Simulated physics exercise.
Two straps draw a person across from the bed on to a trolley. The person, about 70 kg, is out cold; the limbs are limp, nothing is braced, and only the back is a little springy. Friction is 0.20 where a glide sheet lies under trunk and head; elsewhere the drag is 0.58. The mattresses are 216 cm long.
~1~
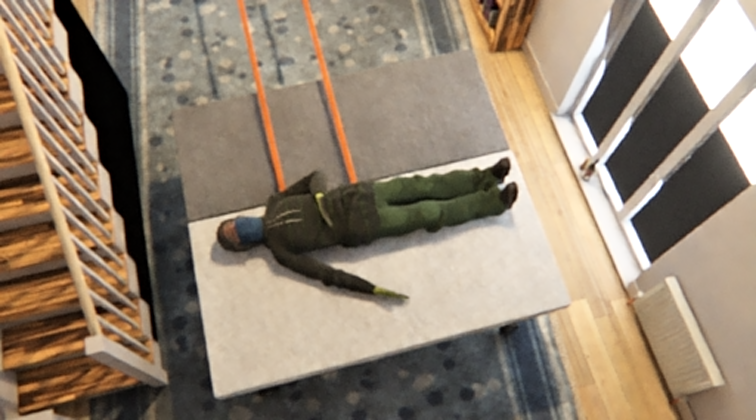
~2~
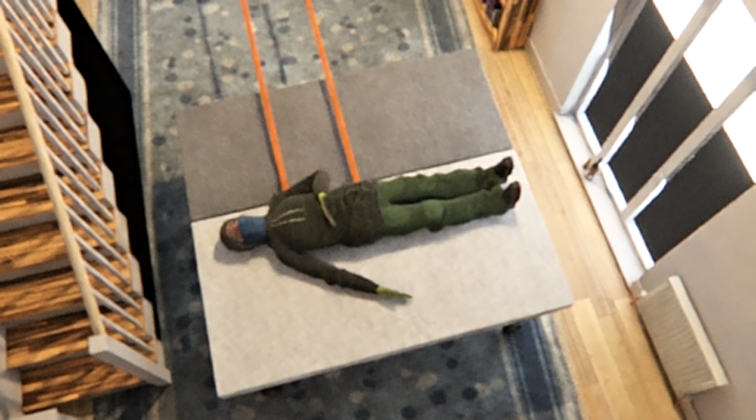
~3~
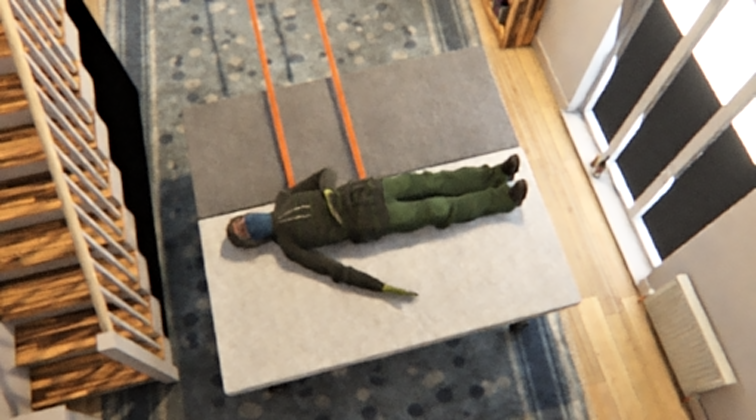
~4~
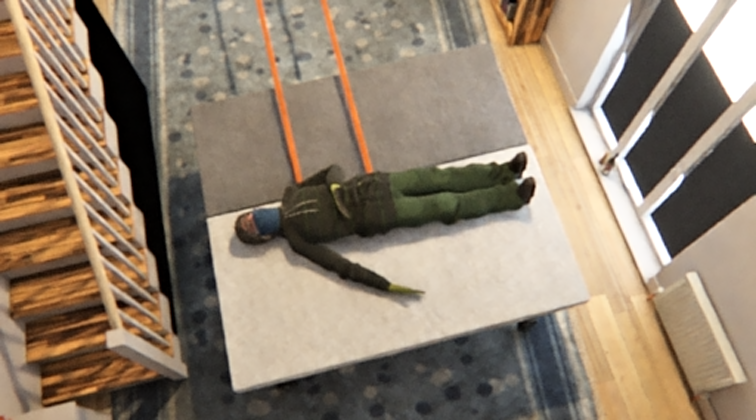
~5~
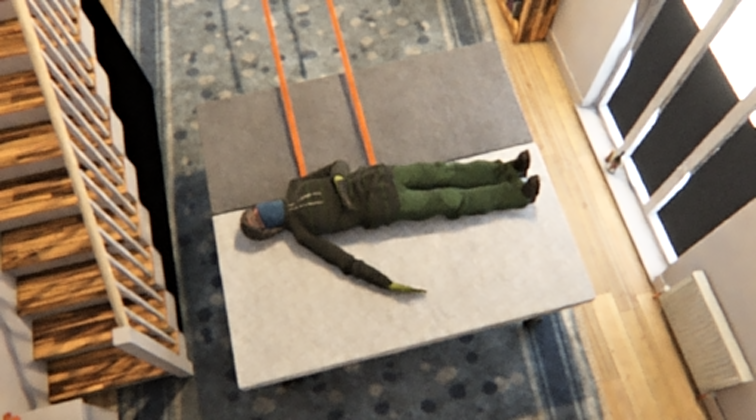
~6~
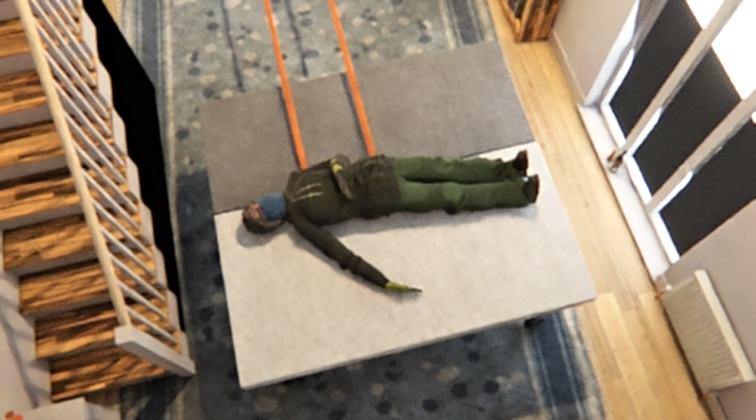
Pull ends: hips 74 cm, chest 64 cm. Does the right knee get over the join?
Yes.
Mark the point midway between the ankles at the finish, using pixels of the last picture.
About pixel (483, 149).
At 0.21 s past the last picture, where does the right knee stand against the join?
About 24 cm short.
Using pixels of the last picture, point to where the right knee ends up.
It finishes near pixel (424, 148) of the last view.
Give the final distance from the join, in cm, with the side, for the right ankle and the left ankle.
Right ankle 20 short, left ankle 24 past.
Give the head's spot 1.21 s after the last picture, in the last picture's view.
(251, 150).
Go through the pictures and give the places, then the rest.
The first picture shows right knee (432, 215), right hand (388, 294), left ankle (490, 178); hips 0 cm across so far.
The second picture shows right knee (434, 214), right hand (391, 293), left ankle (493, 177); hips 0 cm across so far.
The third picture shows right knee (441, 211), right hand (397, 292), left ankle (500, 175); hips 1 cm across so far.
The fourth picture shows right knee (448, 207), right hand (403, 290), left ankle (508, 172); hips 4 cm across so far.
The fifth picture shows right knee (453, 202), right hand (404, 289), left ankle (512, 171); hips 9 cm across so far.
The sixth picture shows right knee (453, 197), right hand (400, 288), left ankle (513, 170); hips 15 cm across so far.
Then, 0.21 s after the last picture the right knee is 24 cm short of the join, near (450, 189) in the last picture's view.
Then, 0.71 s after the last picture the right knee is 6 cm short of the join, near (436, 167) in the last picture's view.
Then, 1.21 s after the last picture the right knee is 7 cm past the join, near (425, 151) in the last picture's view; the right hand 45 cm short of the join.
In the final state, head crosses the join; left hand crosses the join; right hand stops short of the join; left ankle crosses the join; right ankle stops short of the join; right knee crosses the join.
